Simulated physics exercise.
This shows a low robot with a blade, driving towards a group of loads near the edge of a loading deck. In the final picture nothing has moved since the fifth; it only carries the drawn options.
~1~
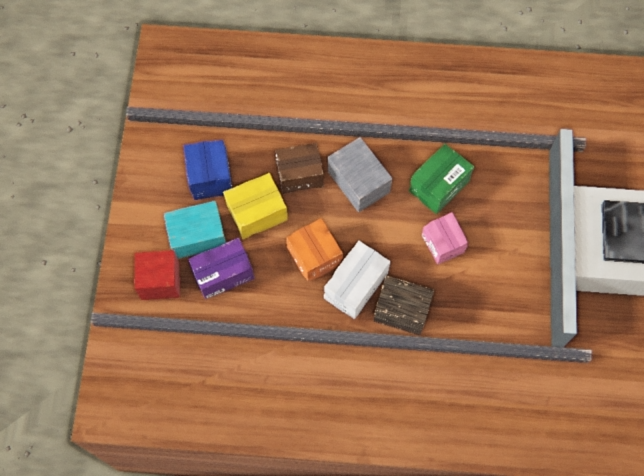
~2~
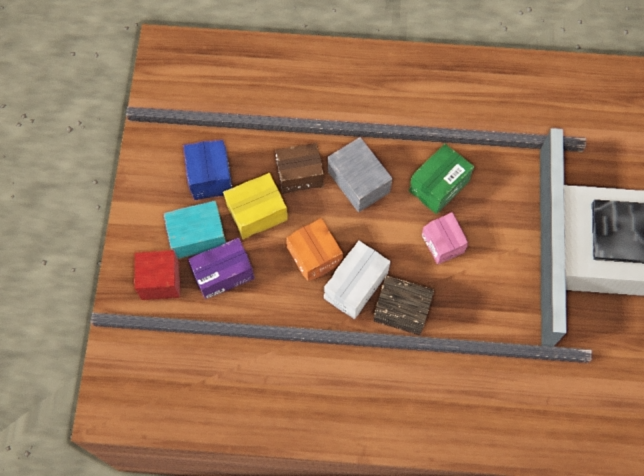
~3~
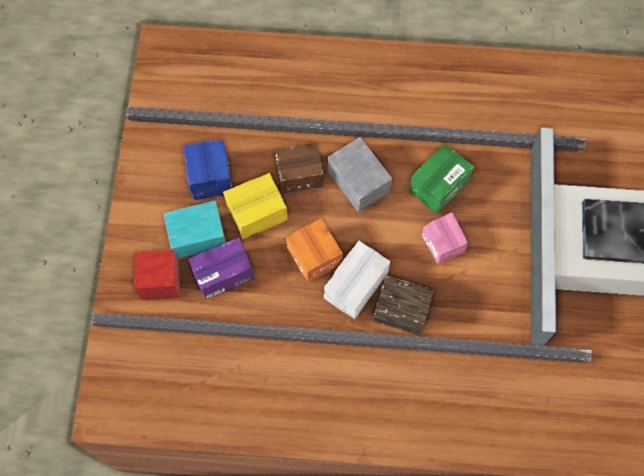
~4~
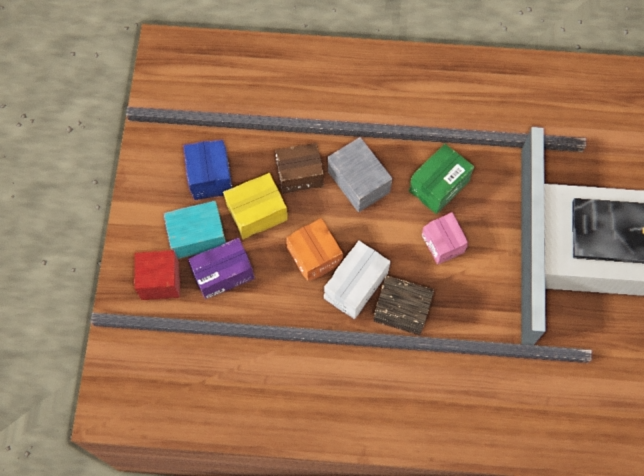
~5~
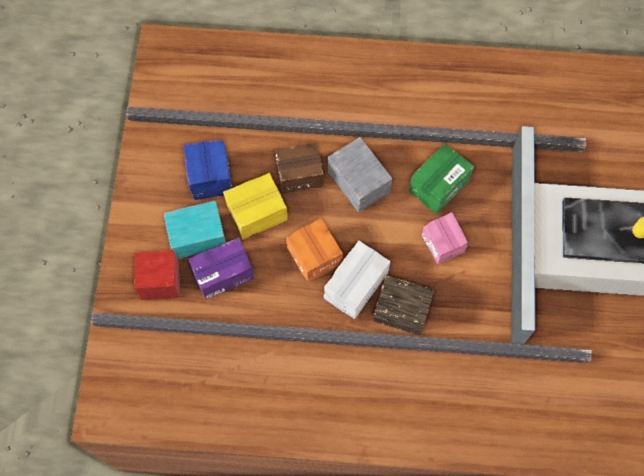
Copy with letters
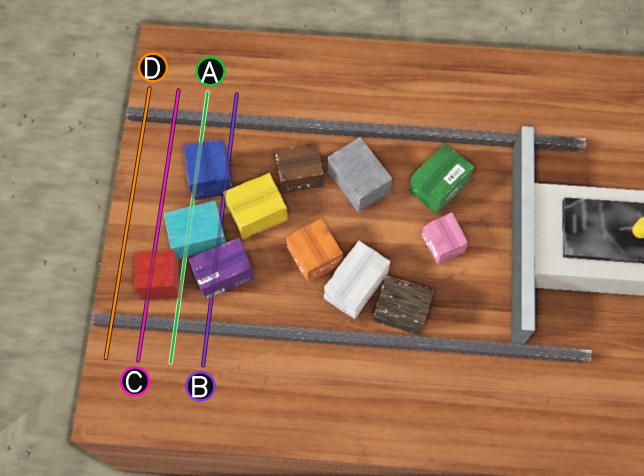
A low robot with a wide grey blade crept slowly left across the wooden deck between two metal rails, while the scattered group of colourful boxes in front of it stayed still and untouched.
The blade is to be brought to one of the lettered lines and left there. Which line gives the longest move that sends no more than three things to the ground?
Line B.
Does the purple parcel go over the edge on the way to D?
Yes.
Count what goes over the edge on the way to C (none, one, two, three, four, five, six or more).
In all, six or more.
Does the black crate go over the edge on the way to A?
No.
On the copy, A at (190, 220); B at (221, 222); C at (160, 218); D at (129, 216).
On B. First, robot (490, 221); black crate (379, 311); grey crate (346, 174).
Then, robot (380, 214); blue parcel (166, 166); red crate (154, 284).
Finally, robot (294, 208); blue parcel over the edge; red crate over the edge; three fallen.
By contrast, A drops six; C drops eight; D drops eleven.
